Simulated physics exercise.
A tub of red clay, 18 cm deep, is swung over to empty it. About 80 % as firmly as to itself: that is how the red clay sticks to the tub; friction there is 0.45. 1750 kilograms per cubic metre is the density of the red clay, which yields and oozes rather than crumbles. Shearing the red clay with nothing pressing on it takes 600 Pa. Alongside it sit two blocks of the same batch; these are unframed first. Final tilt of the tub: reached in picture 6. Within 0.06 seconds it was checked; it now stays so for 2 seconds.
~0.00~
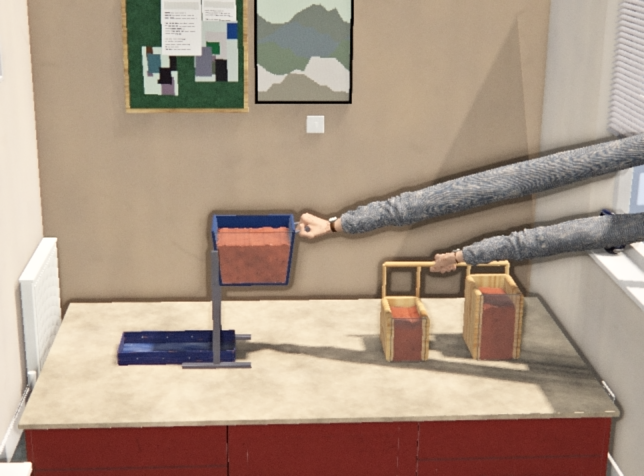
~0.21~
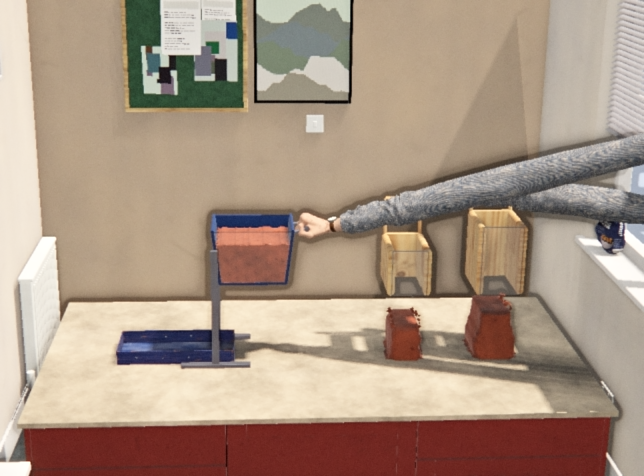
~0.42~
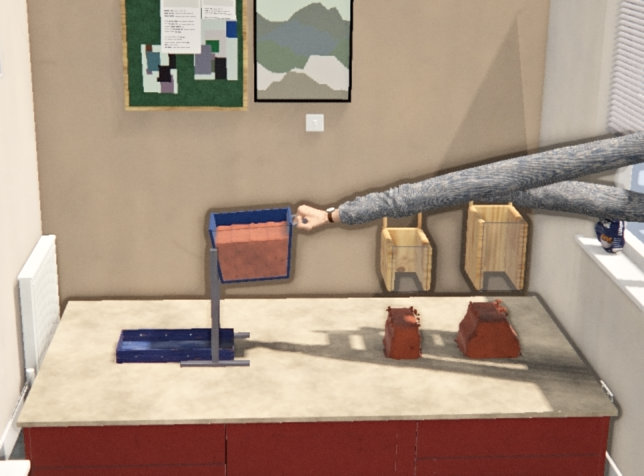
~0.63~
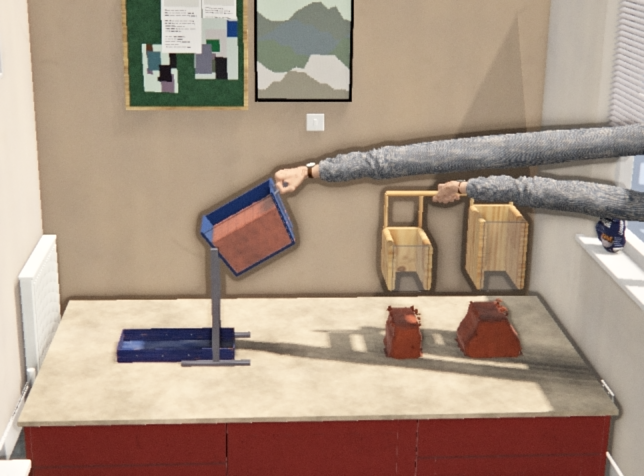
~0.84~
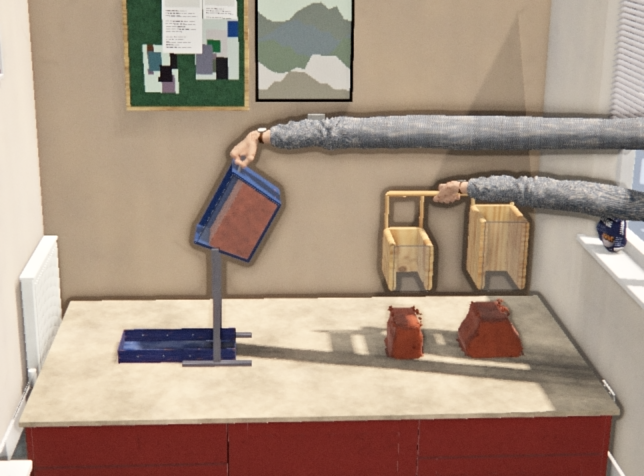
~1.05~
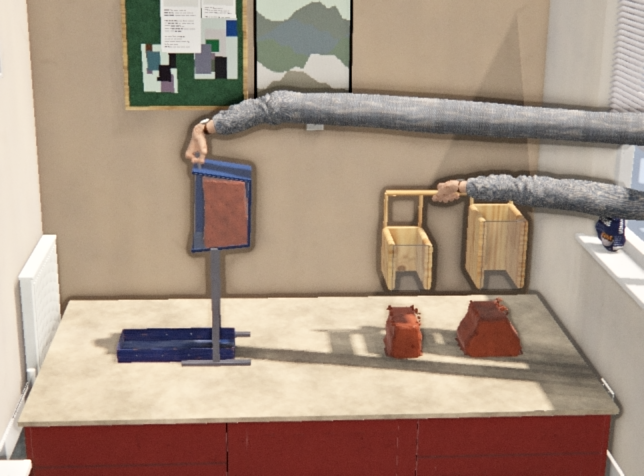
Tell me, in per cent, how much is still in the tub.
Something like 47 out of 100.
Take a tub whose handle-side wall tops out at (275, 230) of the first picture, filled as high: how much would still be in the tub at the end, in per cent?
Roughly 65 %.
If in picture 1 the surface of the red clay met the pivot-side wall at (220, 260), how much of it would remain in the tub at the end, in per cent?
55 %.
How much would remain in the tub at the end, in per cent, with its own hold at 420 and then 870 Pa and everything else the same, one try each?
Roughly 45 % followed by roughly 45 %.
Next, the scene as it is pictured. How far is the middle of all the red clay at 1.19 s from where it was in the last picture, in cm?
About 5 cm.
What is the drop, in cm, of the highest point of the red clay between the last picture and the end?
About 12 cm.
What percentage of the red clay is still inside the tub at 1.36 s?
It's something like 60 % of the original load.
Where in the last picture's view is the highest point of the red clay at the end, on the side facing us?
Highest point: Approx. (228, 216).
By 1.19 s, the tub is at 88 degrees and holds 97 %.
By 1.36 s, the tub is at 88 degrees and holds 58 %.
By 1.53 s, the tub is at 88 degrees and holds 47 %.
By 1.70 s, the tub is at 88 degrees and holds 47 %.
By 3.05 s, at the end, the tub is at 88 degrees and holds 47 %.
